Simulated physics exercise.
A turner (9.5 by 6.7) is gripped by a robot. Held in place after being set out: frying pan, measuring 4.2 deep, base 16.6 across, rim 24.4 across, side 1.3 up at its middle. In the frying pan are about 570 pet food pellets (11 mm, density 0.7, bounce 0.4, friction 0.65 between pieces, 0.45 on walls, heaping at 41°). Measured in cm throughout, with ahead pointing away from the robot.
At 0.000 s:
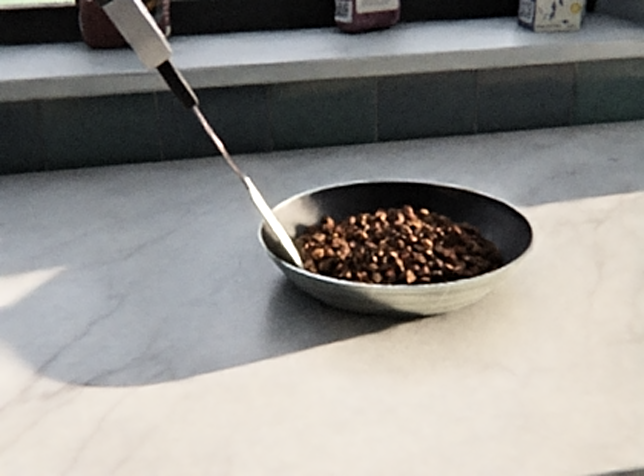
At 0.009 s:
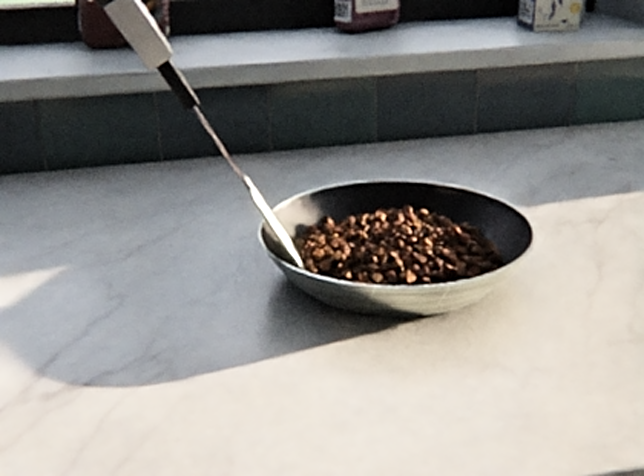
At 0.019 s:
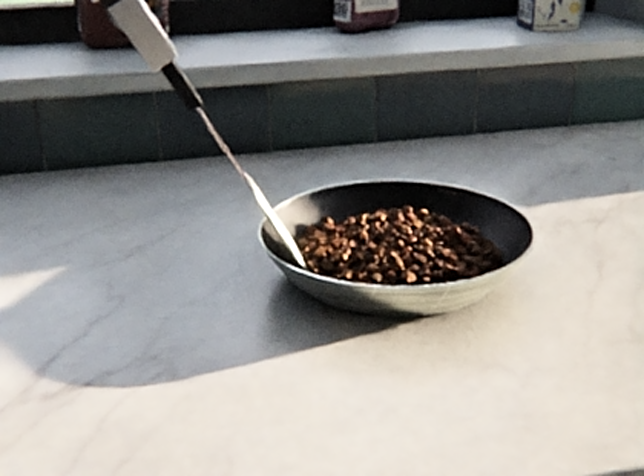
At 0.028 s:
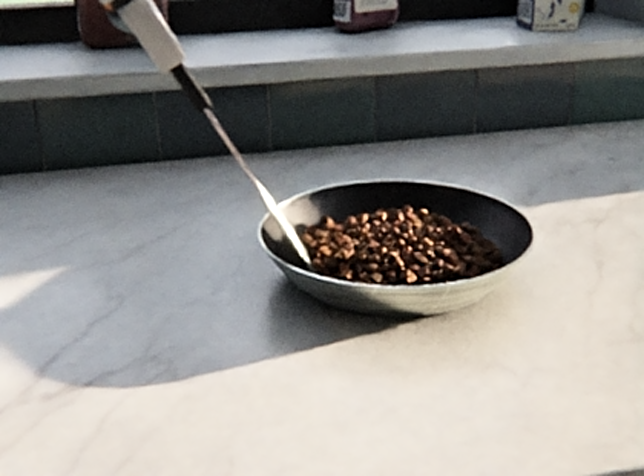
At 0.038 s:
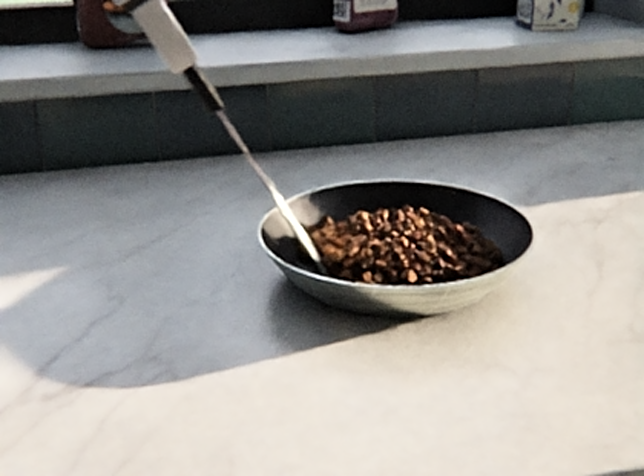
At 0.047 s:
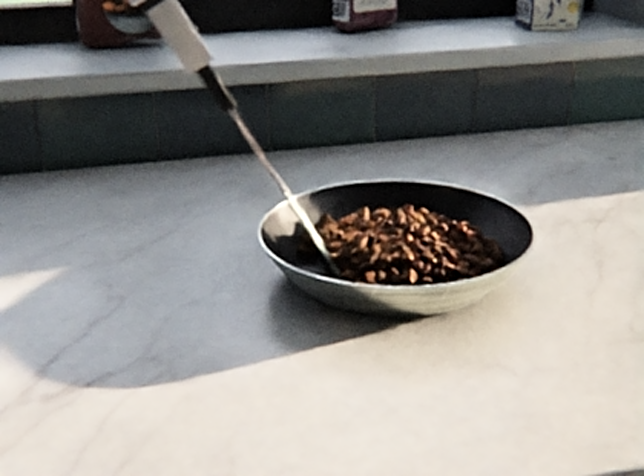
A robot gripper slides a turner slightly right into brown pellets in a frying pan.
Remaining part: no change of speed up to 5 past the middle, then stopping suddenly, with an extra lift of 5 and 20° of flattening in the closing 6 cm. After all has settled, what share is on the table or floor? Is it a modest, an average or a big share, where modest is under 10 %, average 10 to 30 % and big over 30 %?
Average.
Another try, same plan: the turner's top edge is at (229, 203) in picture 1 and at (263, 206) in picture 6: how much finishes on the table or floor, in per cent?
About 15 per cent.
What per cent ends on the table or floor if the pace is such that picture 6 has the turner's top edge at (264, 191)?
Estimate: Close to 0 %.
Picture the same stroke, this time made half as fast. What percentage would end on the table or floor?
Then around 0 percent would finish on the table or floor.
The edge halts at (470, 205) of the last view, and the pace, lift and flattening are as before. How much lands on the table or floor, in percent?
Around 20 percent ends on the table or floor.
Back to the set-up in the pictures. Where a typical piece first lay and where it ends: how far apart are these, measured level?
3 cm.
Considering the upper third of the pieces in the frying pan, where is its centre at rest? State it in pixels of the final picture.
(469, 228).
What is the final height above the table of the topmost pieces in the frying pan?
Roughly 5.5 centimetres.
After 0.08 s, sloping 61°, highest piece 6 above the table; 573 in the frying pan.
After 0.10 s, sloping 54°, highest piece 7 above the table; 573 in the frying pan.
After 0.32 s, sloping 41°, highest piece 11 above the table; 492 in the frying pan, 62 on the table or floor, 19 on the blade or in flight.
After 1.37 s, sloping 41°, highest piece 5 above the table; 491 in the frying pan, 82 on the table or floor.
At rest, 491 in the frying pan, 82 on the table or floor. That is 14 % on the table or floor.
